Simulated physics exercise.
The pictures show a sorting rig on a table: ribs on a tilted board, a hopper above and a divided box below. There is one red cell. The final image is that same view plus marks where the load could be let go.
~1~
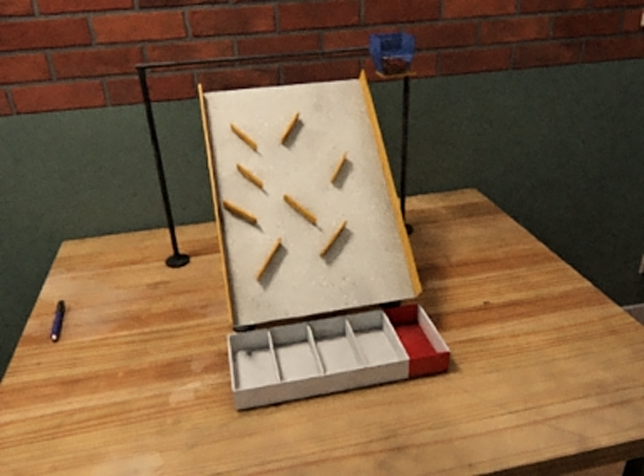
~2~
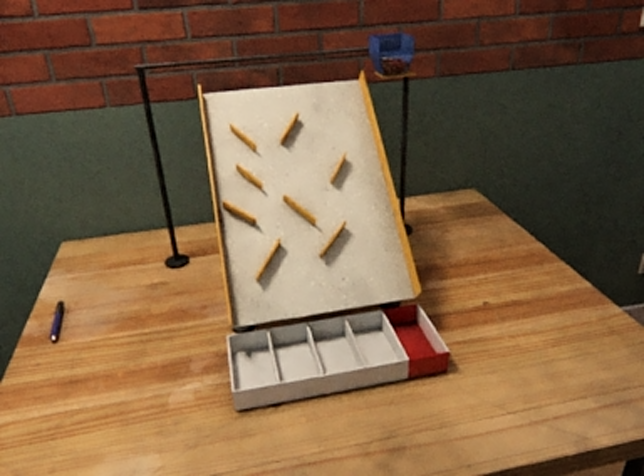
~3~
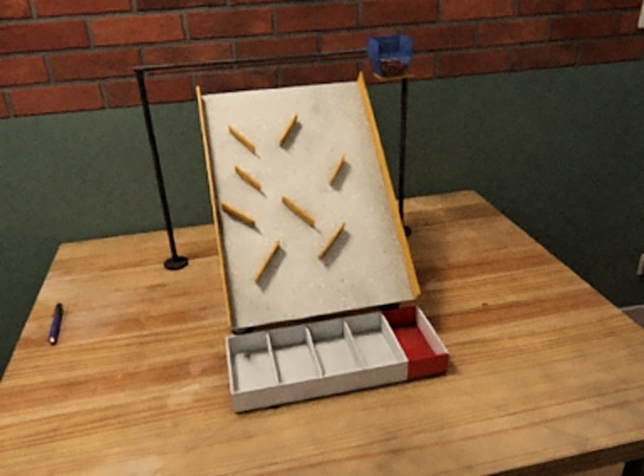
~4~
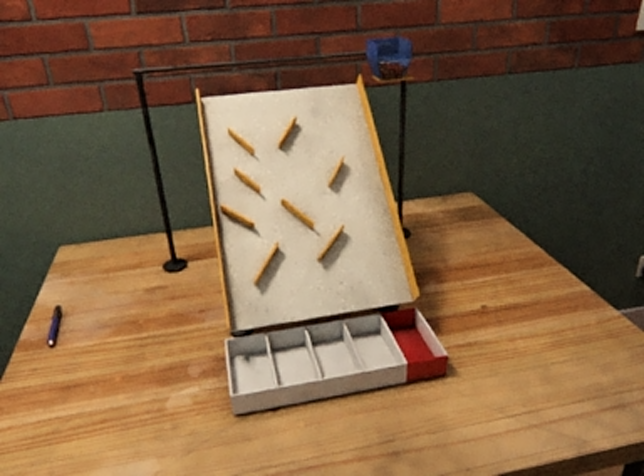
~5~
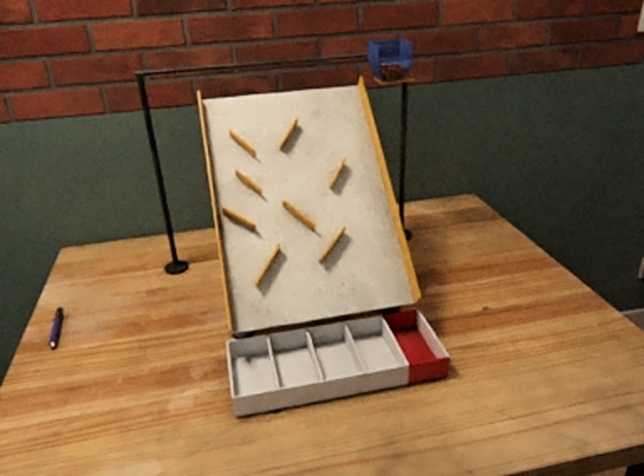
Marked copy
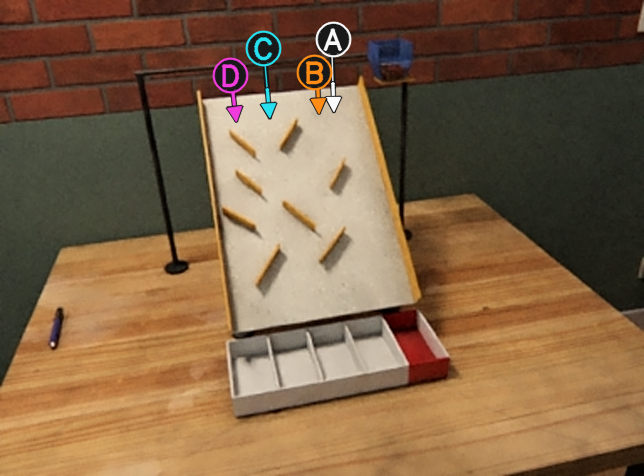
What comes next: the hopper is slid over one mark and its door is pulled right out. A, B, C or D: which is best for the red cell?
A.
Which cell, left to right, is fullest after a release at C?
The first.
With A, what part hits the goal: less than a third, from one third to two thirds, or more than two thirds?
Mark A gives from one third to two thirds.
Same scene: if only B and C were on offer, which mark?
That would be B.
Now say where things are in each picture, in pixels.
In the first picture, hopper near (393, 64), kidney beans, door shut.
In the second picture, ribs (230, 124) to (256, 145), (282, 139) to (298, 112), (237, 164) to (262, 184).
In the third picture, ribs (331, 180) to (345, 154), (222, 202) to (255, 221), (283, 196) to (315, 221).
In the fourth picture, ribs (255, 281) to (278, 242), (319, 257) to (344, 225).
In the fifth picture, red cell near (429, 369), number 5 of 5 from the left.
On the marked copy, mark A meets the board at (333, 106); mark B meets the board at (318, 108); mark C meets the board at (269, 112); mark D meets the board at (235, 116).
If A is chosen, close to half in the red cell, close to a third in other cells, a small share outside the box.
If B is chosen, close to a quarter in the red cell, the bulk in other cells, only a few held on the board, only a few outside the box.
If C is chosen, none at all in the red cell, the whole lot in other cells.
If D is chosen, only a few in the red cell, all but a few in other cells, a small share held on the board.
